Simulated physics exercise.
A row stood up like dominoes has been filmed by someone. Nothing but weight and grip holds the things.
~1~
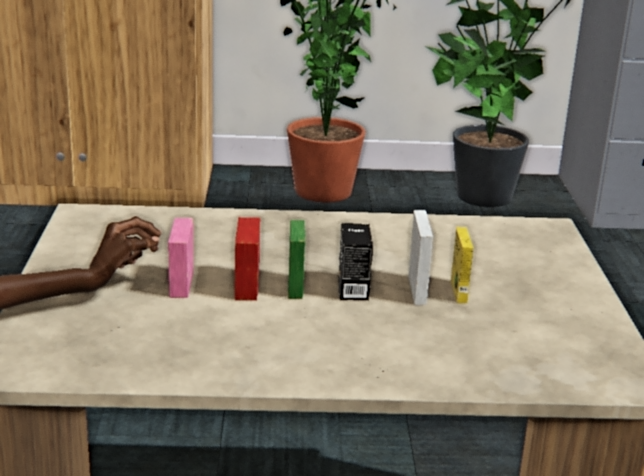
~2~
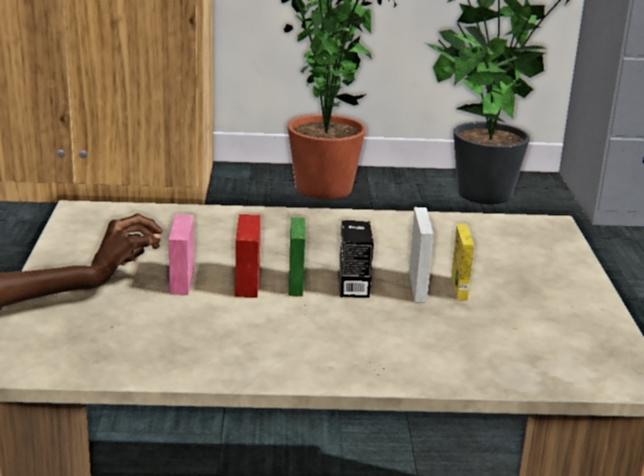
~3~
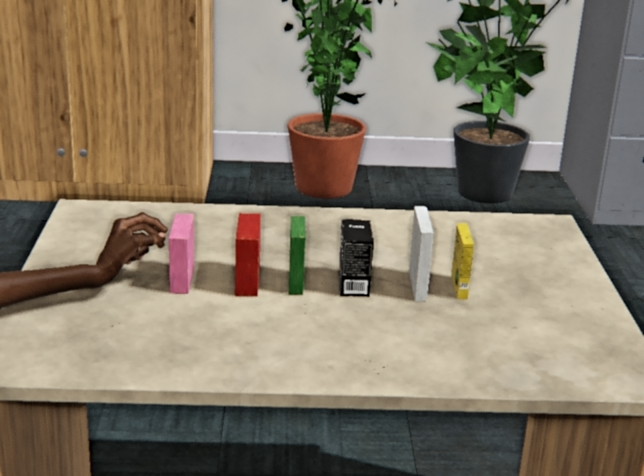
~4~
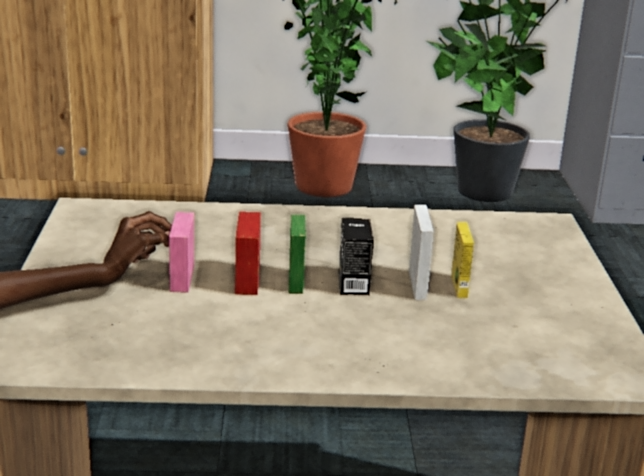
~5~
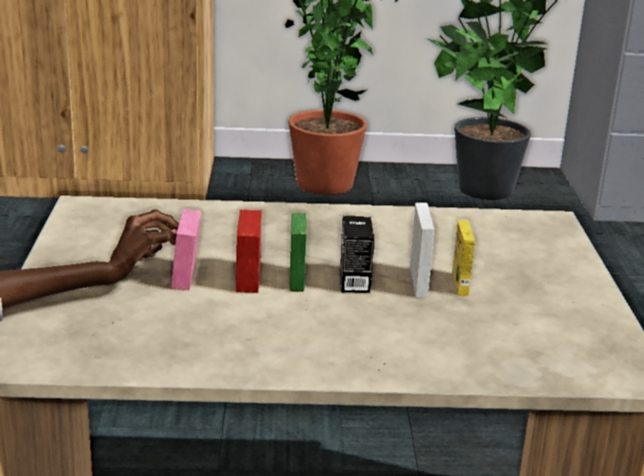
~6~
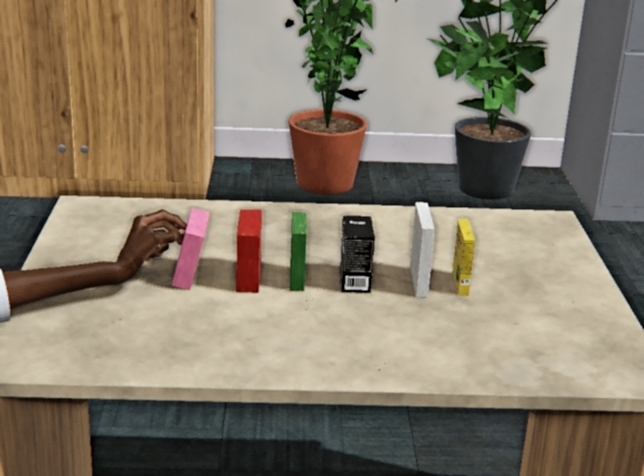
A hand at the left of a table moved up to a pink board standing at the end of a row and tilted it slightly to the right, while the red, green, black, white and yellow pieces stayed upright.
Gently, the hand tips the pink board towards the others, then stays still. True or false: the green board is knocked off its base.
False.
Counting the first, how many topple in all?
Count: 1.
Then, 0.10 s after the last picture, pink board 22° over.
Then, 0.20 s after the last picture, pink board 38° over.
Then, 0.40 s after the last picture, pink board 52° over; red block tipped 4° from how it was.
At rest, left askew, red block; the other 3 in place. Seen from the same camera at the end, green board near (298, 251).
